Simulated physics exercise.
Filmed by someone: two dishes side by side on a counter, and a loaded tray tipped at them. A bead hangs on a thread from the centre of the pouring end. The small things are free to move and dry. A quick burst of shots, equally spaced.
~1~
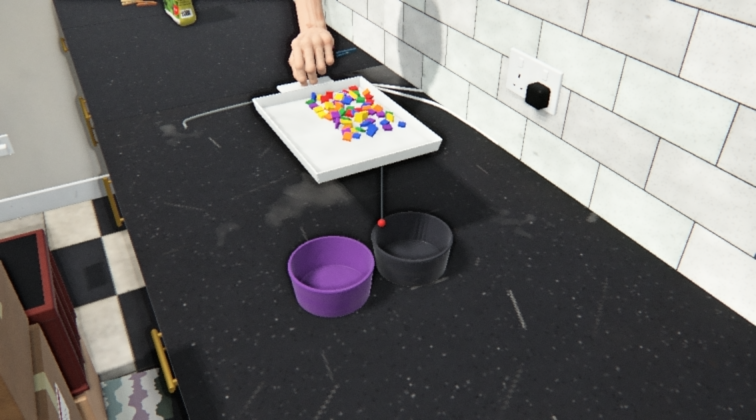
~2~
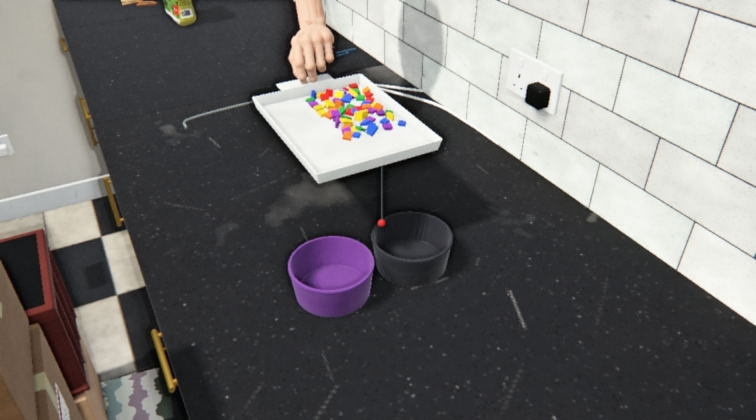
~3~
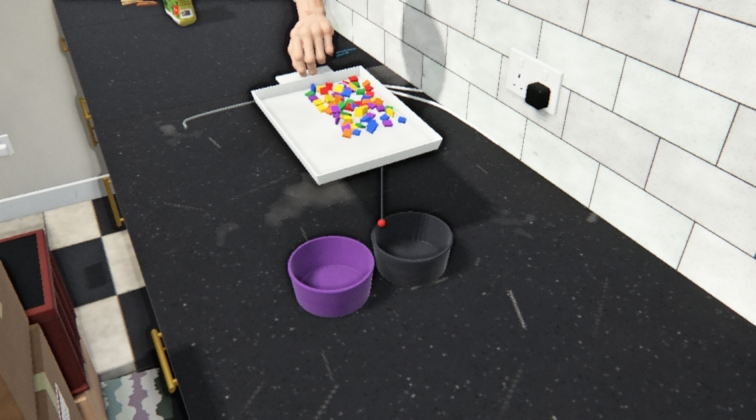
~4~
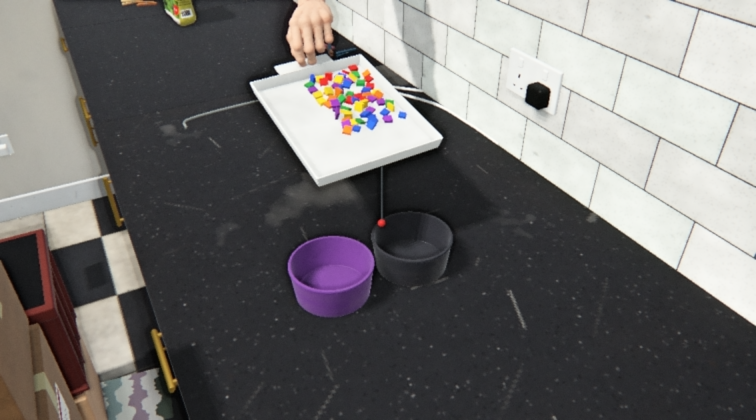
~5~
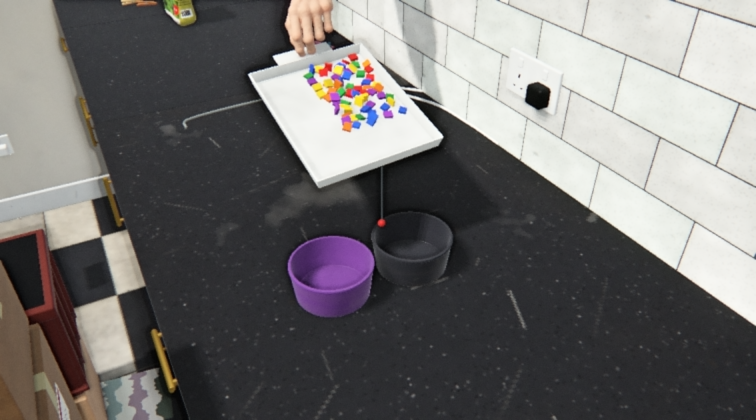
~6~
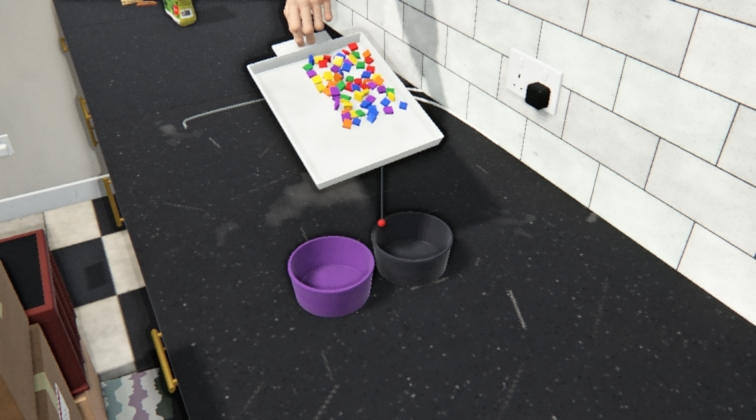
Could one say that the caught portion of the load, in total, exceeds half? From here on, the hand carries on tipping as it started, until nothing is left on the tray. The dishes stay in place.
Yes, it exceeds half.
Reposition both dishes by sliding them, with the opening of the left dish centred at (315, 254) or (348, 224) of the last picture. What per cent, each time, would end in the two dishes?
You'd get near 60 per cent and afterwards near 20 per cent.
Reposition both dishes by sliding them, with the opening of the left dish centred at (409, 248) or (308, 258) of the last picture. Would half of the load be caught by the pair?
In the first position a minority, in the second a majority.
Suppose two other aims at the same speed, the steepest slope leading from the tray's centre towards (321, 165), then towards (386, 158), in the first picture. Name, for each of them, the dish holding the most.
Well, at the first place the left-side one, and at the second the right-side one.
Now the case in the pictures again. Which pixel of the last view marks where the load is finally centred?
Once nothing moves, the middle sits near (343, 281).
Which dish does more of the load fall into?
In the end, the left-side dish gets more.
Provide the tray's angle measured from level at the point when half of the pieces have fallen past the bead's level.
Roughly 100 degrees from level.
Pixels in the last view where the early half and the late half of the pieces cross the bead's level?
Early half: (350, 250); late half: (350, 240).
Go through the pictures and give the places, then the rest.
Corners of the pouring end at (318, 171) and (438, 139), level; middle of the load at (351, 114), mosaic tiles; left dish at (350, 299); right dish at (432, 269); bead on its thread at (382, 223), in the first picture.
Corners of the pouring end at (318, 172) and (438, 139), level; middle of the load at (351, 112), in the second picture.
Corners of the pouring end at (318, 174) and (438, 138), tipped barely, lowest at the left corner; middle of the load at (351, 107), in the third picture.
Corners of the pouring end at (319, 176) and (439, 137), tipped a little, lowest at the left corner; middle of the load at (350, 100), in the fourth picture.
Corners of the pouring end at (319, 178) and (439, 136), tipped a little, lowest at the left corner; middle of the load at (350, 93), in the fifth picture.
Corners of the pouring end at (319, 181) and (440, 135), tipped clearly, lowest at the left corner; middle of the load at (350, 87); left dish at (350, 299); right dish at (432, 269), in the sixth picture.
Soon after the last picture, tray tipped steeply; nearly all on the tray; a small part in the air.
A little later, tray tipped past a quarter turn; about half on the tray; about a third in the left dish; a small part in the right dish; a small part outside both.
Later still, tray tipped past a quarter turn; most in the left dish; a small part in the right dish; a small part outside both.
At rest, tray tipped past a quarter turn; most in the left dish; a small part in the right dish; a small part outside both.
